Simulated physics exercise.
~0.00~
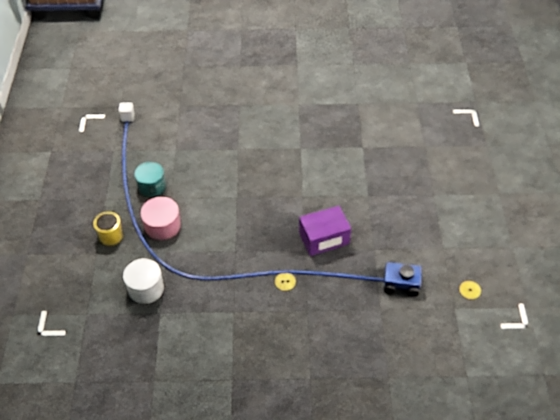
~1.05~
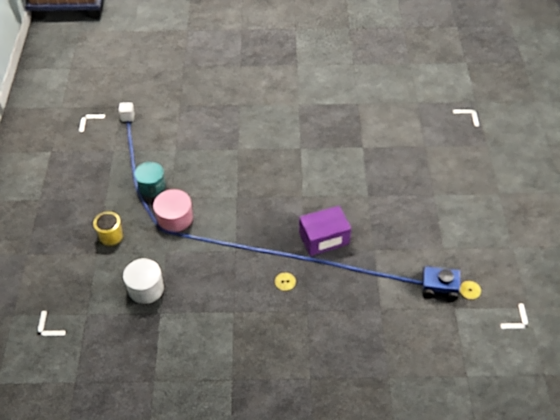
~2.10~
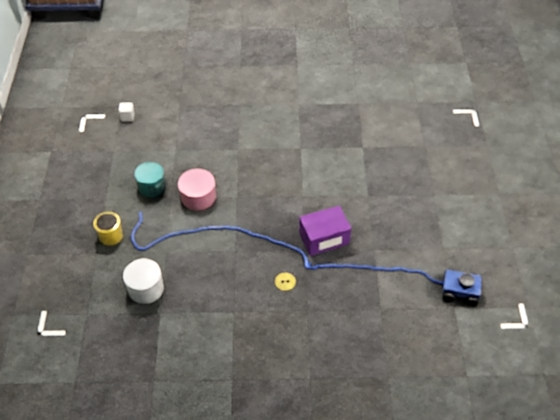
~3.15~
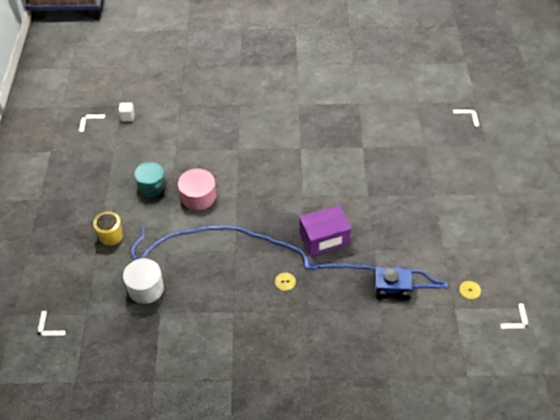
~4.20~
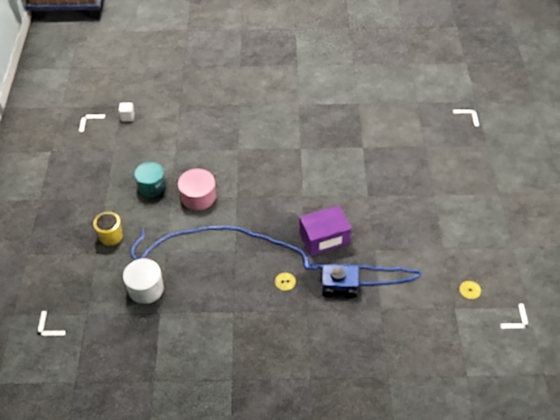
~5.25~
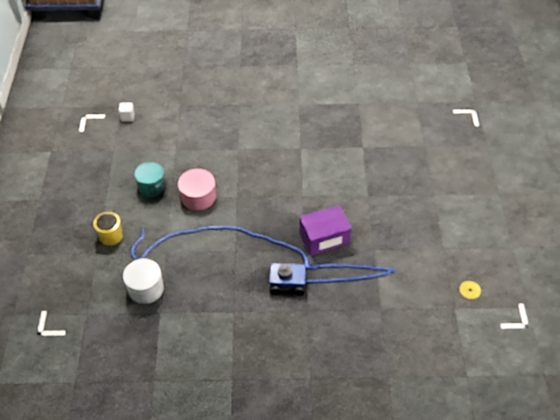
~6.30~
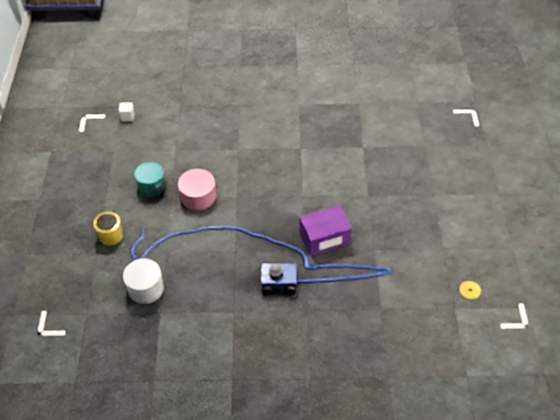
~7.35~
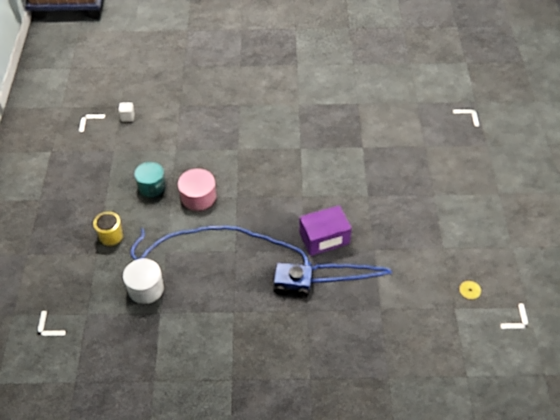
On a grey floor, a blue cart drags its cord loose, shifting a pink tub.
